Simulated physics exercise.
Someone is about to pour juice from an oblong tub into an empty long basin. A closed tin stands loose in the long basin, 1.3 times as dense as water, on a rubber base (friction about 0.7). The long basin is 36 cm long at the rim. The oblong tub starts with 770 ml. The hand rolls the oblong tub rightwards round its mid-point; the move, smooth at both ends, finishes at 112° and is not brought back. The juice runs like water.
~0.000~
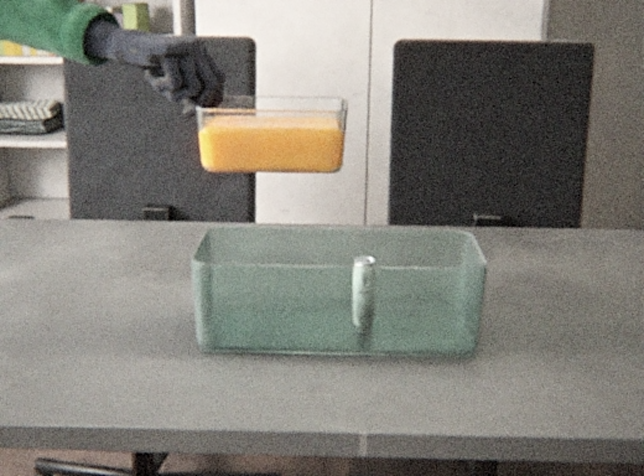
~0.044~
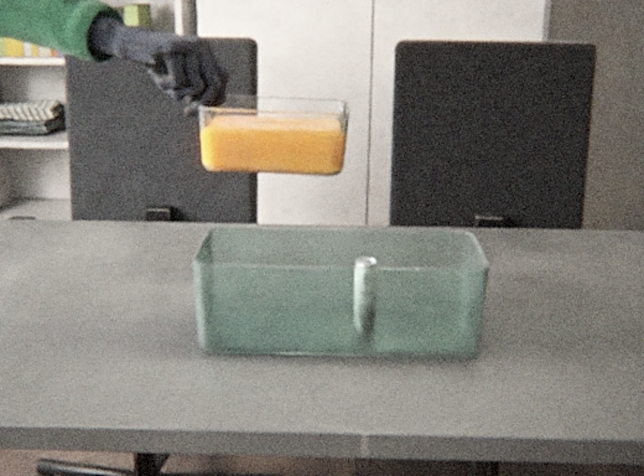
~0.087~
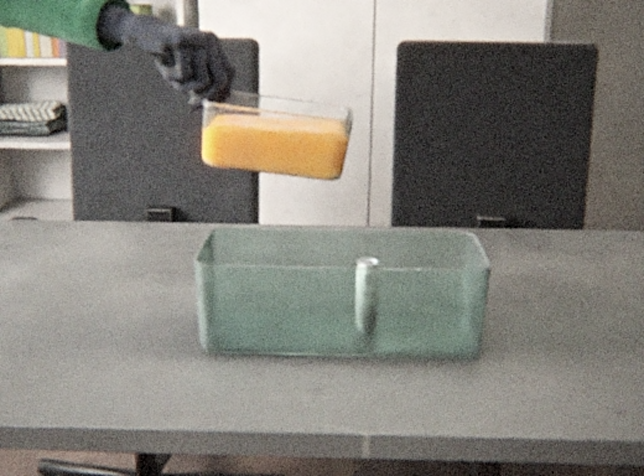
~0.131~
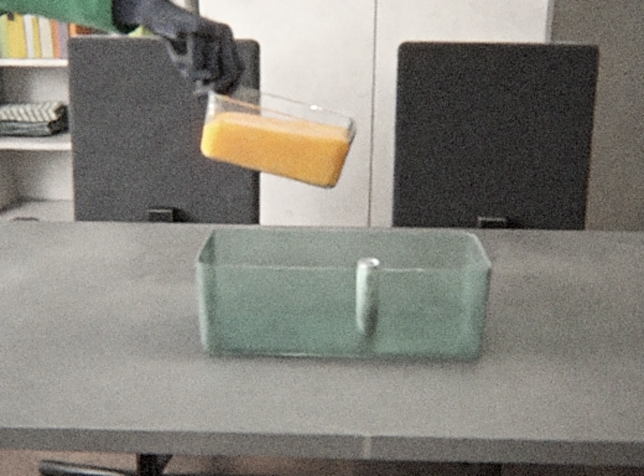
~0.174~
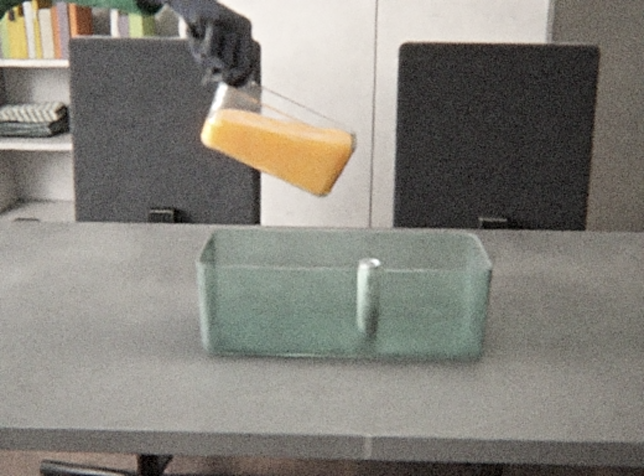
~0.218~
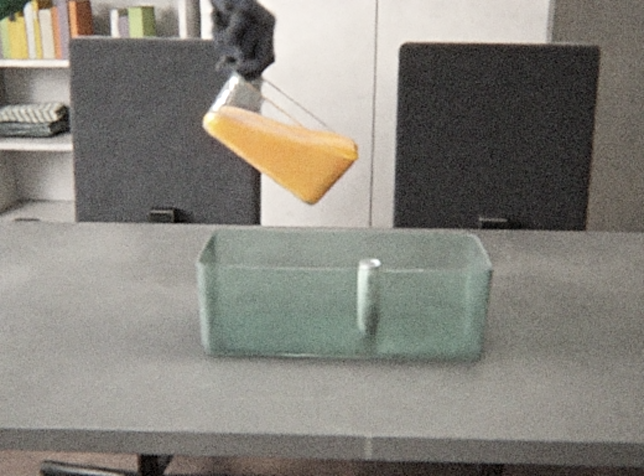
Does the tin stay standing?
It remains upright.
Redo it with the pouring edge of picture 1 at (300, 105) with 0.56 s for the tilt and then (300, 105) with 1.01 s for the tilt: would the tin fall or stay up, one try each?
First it topples; then it keeps standing.
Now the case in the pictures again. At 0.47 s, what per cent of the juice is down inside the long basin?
About 52 per cent.
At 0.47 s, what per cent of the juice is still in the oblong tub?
About 10 per cent.
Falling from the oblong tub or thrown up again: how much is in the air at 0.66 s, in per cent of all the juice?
Some 9 per cent.
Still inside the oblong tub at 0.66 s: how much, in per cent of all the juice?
Some 2 per cent.
By 0.47 s the tilt is 105° and 10 per cent is still to pour; the tin stands where it began.
By 0.66 s the tilt is 112° and 2 per cent is still to pour; the tin stands where it began.
By 0.85 s the tilt is 112° and 0 per cent is still to pour; the tin stands where it began.
By 1.06 s the tilt is 112° and 0 per cent is still to pour; the tin stands where it began.
At rest the tin stands where it began.
